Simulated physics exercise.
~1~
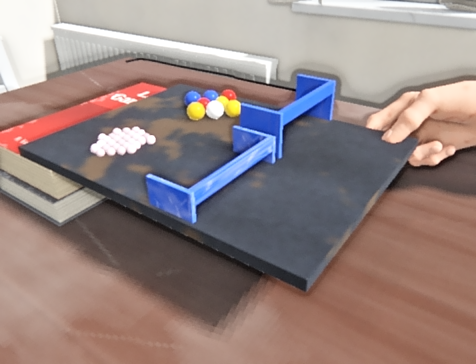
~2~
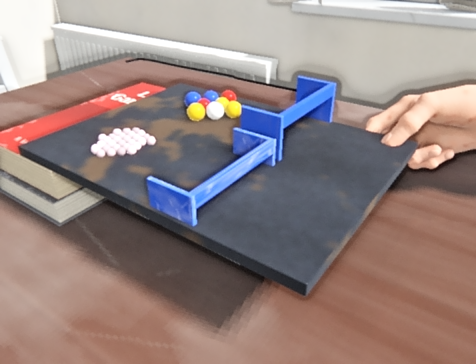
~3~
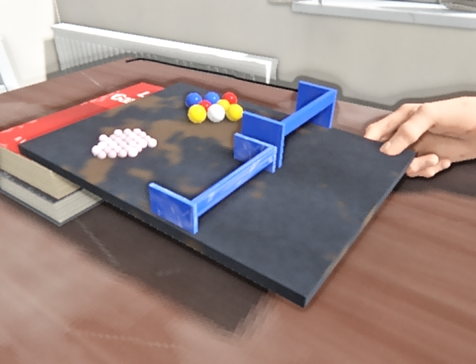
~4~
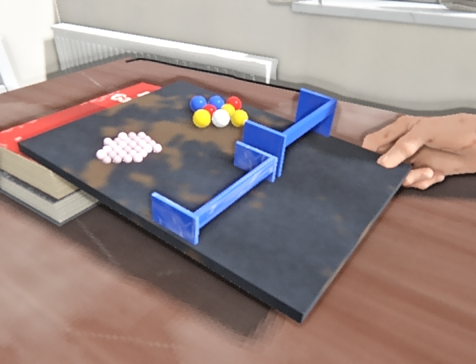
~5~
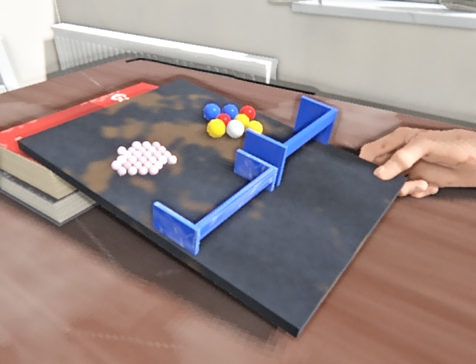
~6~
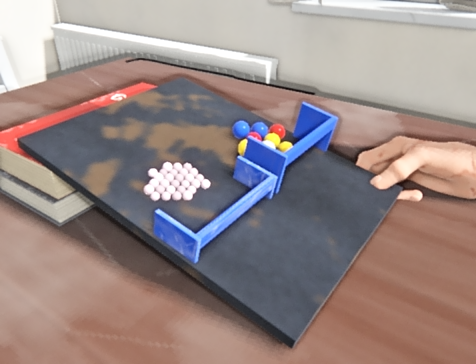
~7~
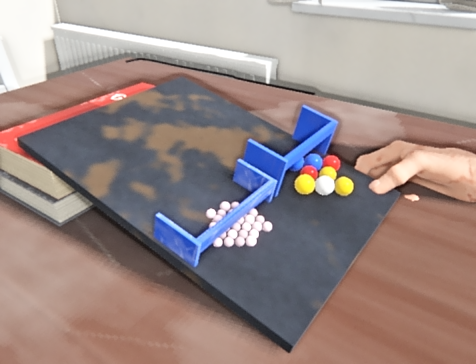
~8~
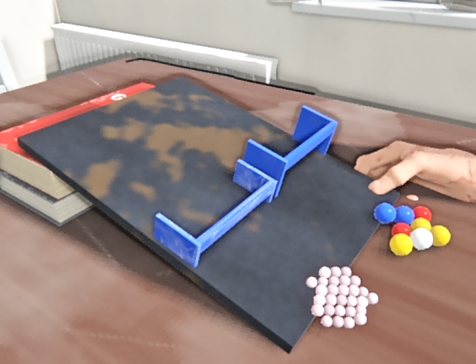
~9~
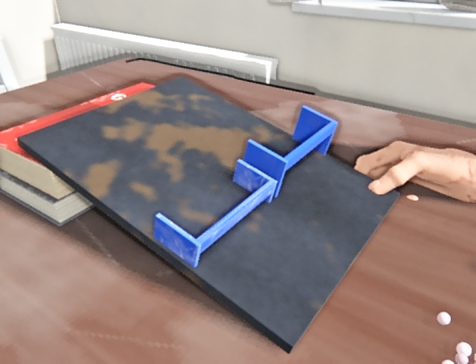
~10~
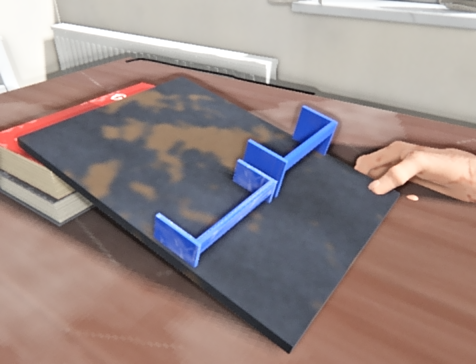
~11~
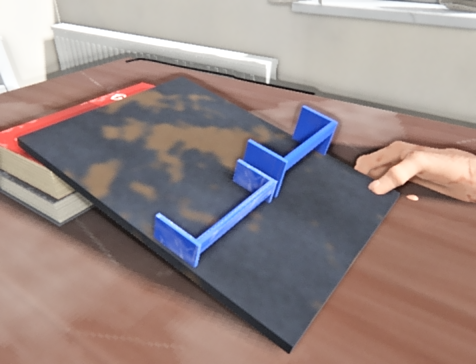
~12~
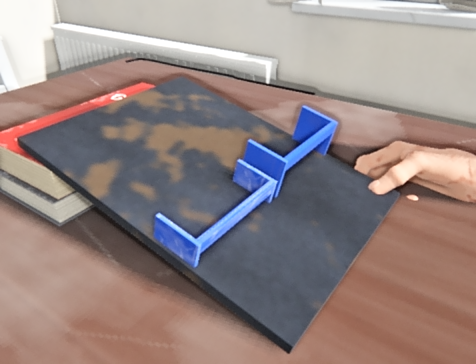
At first, a hand holds the right side of a dark, brown-blotched board that rests on a pile of books, with a cluster of small pale pink balls and a group of larger coloured balls sitting above two blue bars. The hand gradually lowers its side, and the board tilts more steeply. Both groups begin to move down towards the bars, slowly and then faster. They pass through the slots beneath, the pink balls under the nearer bar and the coloured ones under the farther. Both groups leave the board and go out of view at the lower right, leaving it tilted, empty and still.
